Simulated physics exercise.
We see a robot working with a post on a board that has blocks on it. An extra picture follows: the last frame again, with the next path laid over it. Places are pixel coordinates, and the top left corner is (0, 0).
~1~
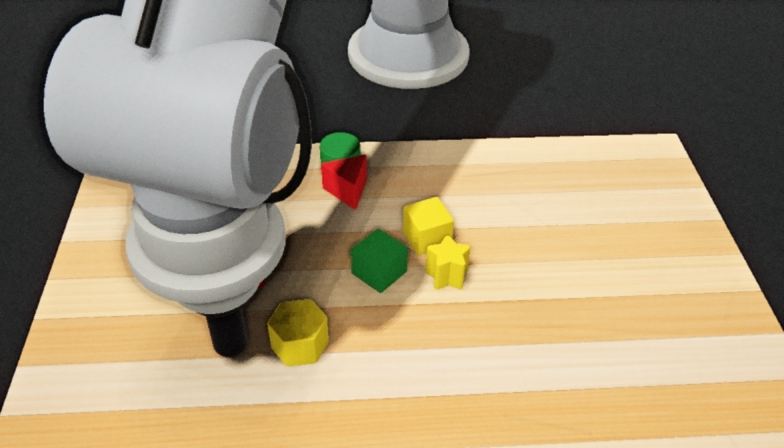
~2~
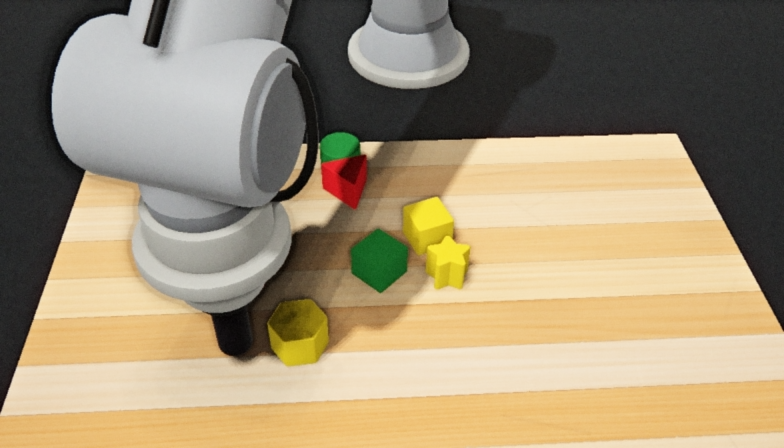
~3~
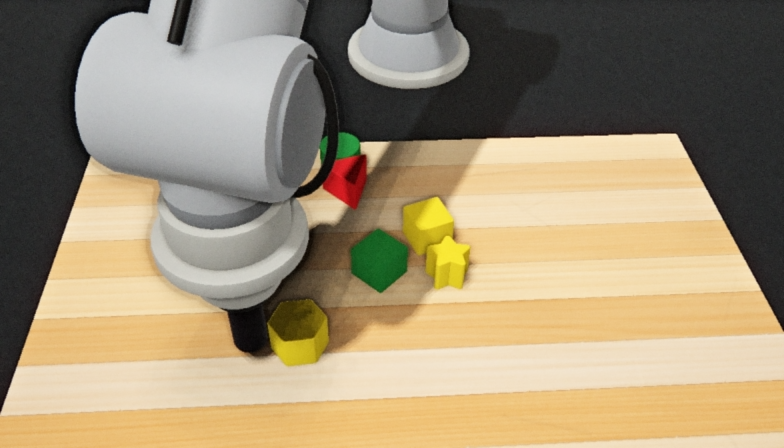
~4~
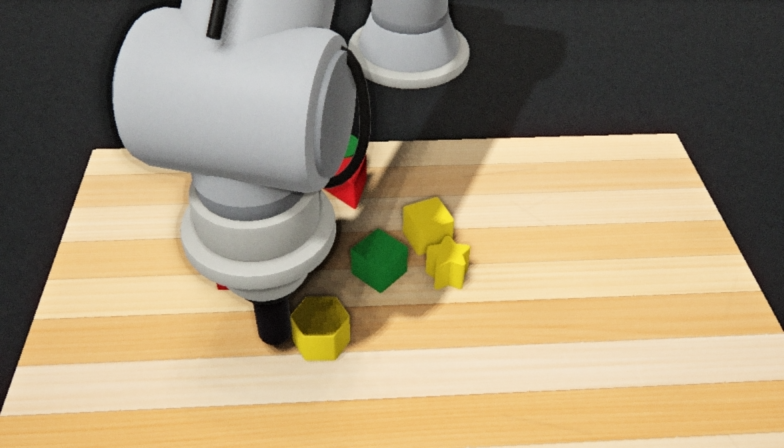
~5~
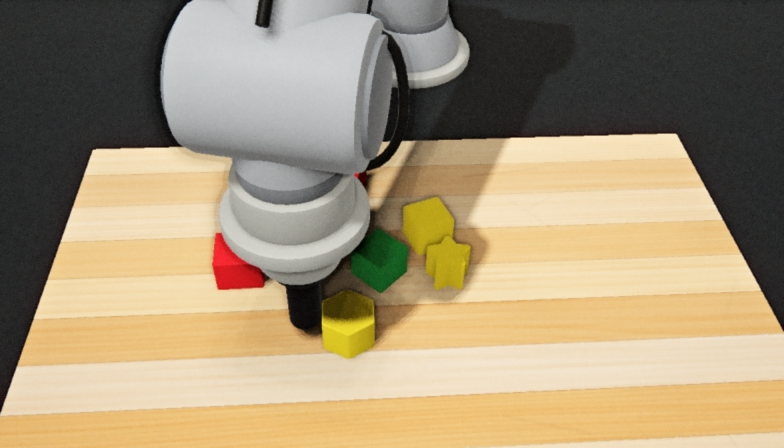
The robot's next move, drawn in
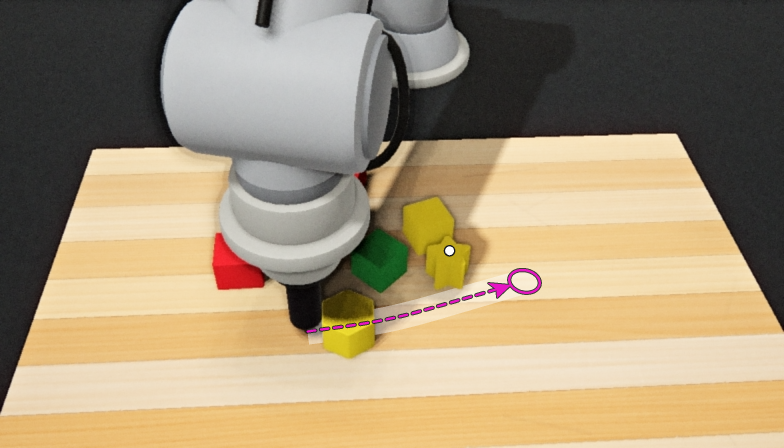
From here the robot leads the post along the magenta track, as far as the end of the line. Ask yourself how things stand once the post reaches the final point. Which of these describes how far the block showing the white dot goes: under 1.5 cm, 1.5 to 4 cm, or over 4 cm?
Its displacement is below 1.5 cm.
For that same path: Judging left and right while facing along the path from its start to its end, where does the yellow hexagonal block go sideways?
The shift is to the right of that direction.
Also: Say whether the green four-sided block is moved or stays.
That block stays.
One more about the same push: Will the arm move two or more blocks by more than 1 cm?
Final answer: No.
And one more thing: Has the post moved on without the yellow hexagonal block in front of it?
Final answer: Yes.
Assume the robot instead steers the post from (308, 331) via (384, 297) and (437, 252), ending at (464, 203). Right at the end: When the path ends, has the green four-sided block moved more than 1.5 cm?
I expect so.
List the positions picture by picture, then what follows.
The first picture shows post tip (231, 345); block tops, yellow hexagonal block (297, 320); green four-sided block (379, 247); yellow star block (450, 251).
The second picture shows post (236, 344); blocks unchanged.
The third picture shows post (251, 341); blocks unchanged.
The fourth picture shows post (276, 334); yellow hexagonal block (320, 315).
The fifth picture shows post (306, 319); yellow hexagonal block (348, 311); green four-sided block (379, 247); yellow star block (450, 251).
Path on the board, from (308, 331) over (422, 311) to (524, 281); the dot is on the yellow star block.
On the path given first. One third of the way, post (386, 307); yellow hexagonal block (418, 318), turned 60° clockwise.
Two thirds of the way, post (460, 288); yellow hexagonal block (427, 321), turned 70° clockwise.
At the end, post (527, 269); yellow hexagonal block (427, 321), turned 70° clockwise; green four-sided block in place; yellow star block in place.
